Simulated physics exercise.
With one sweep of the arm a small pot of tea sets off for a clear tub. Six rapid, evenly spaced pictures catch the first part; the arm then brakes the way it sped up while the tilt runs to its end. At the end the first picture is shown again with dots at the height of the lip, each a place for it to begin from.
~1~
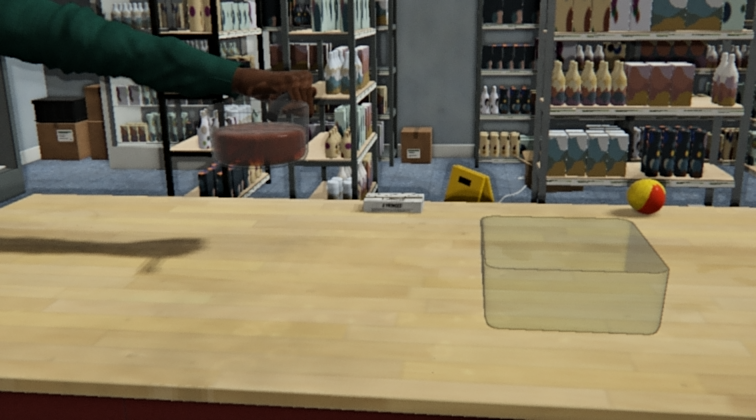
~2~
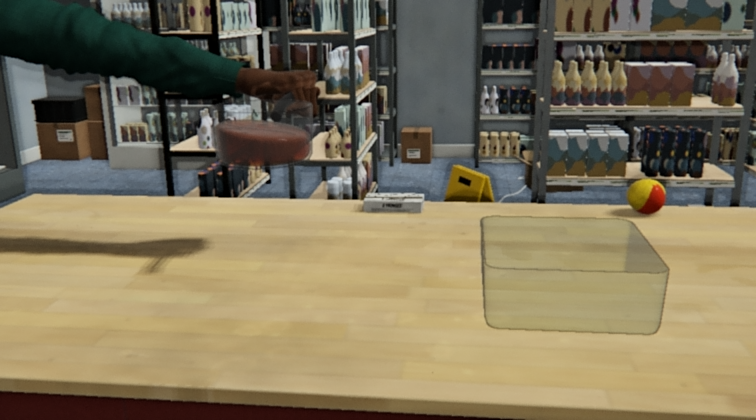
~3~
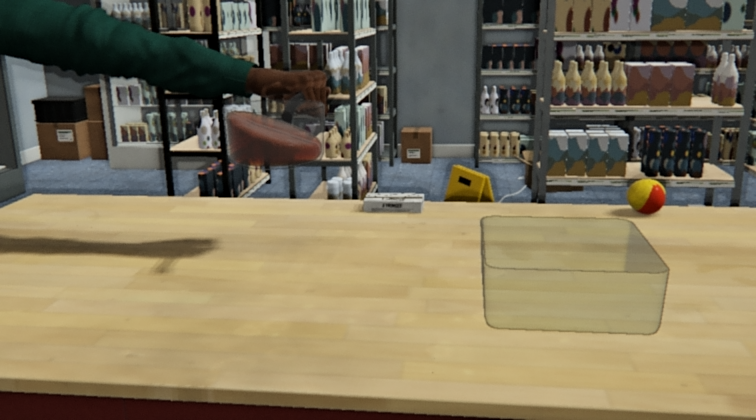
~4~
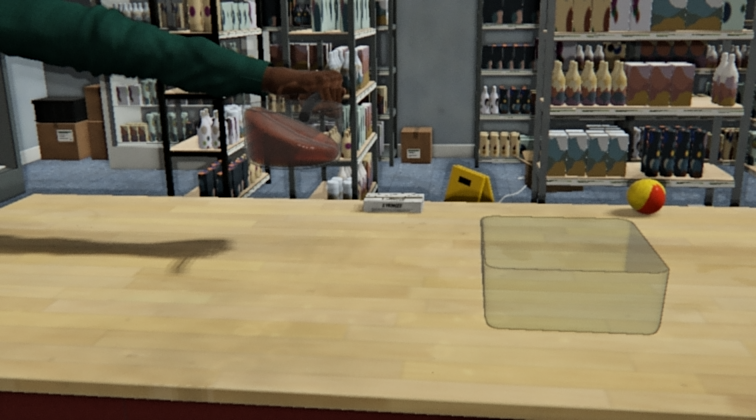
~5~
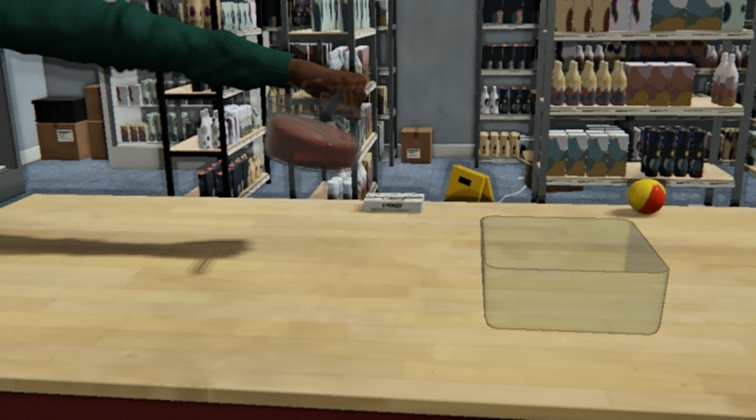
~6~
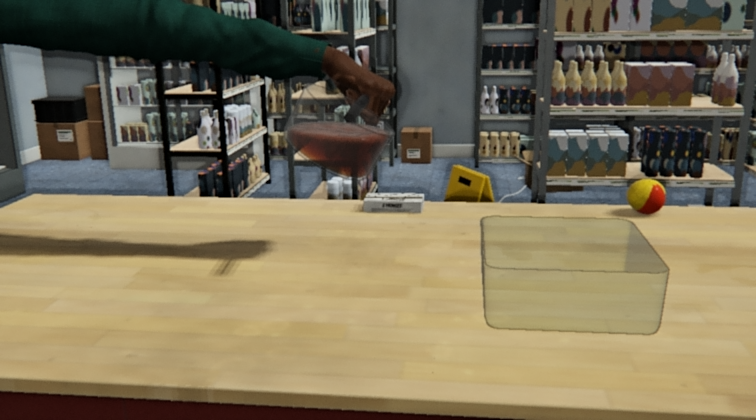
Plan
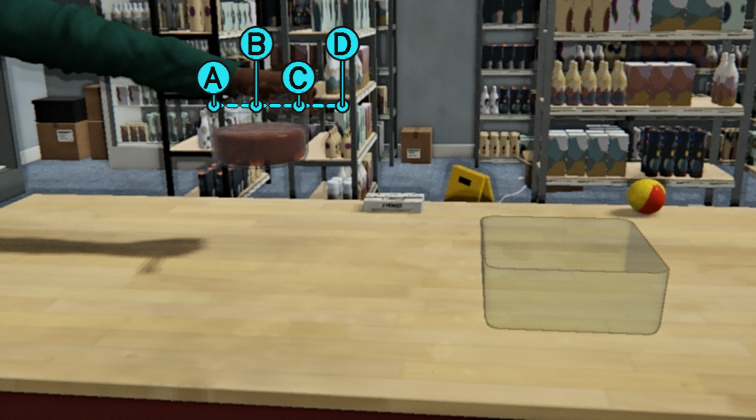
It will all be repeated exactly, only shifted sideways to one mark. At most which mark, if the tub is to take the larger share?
Choose D.
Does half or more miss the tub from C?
Yes, it does.
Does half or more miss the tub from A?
Yes, it does.
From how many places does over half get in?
One.
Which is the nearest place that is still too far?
That is place C.
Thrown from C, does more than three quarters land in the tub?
No.
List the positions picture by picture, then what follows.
The first picture shows upright, lip at (304, 105); tub from (484, 325) to (659, 332); nothing has left yet.
The second picture shows upright, lip at (309, 105); nothing has left yet.
The third picture shows upright, lip at (321, 105); nothing has left yet.
The fourth picture shows upright, lip at (340, 106); nothing has left yet.
The fifth picture shows tipped about 11°, lip at (366, 115); nothing has left yet.
The sixth picture shows tipped about 30°, lip at (393, 133); nothing has left yet.
In cyan, A at (213, 105); B at (256, 105); C at (298, 105); D at (342, 105).
For place A, about 0 % lands in the tub, 100 % falls short.
For place B, about 0 % lands in the tub, 99 % falls short.
For place C, about 31 % lands in the tub, 59 % falls short and 11 % goes beside or beyond.
For place D, about 61 % lands in the tub, 17 % falls short and 22 % goes beside or beyond.
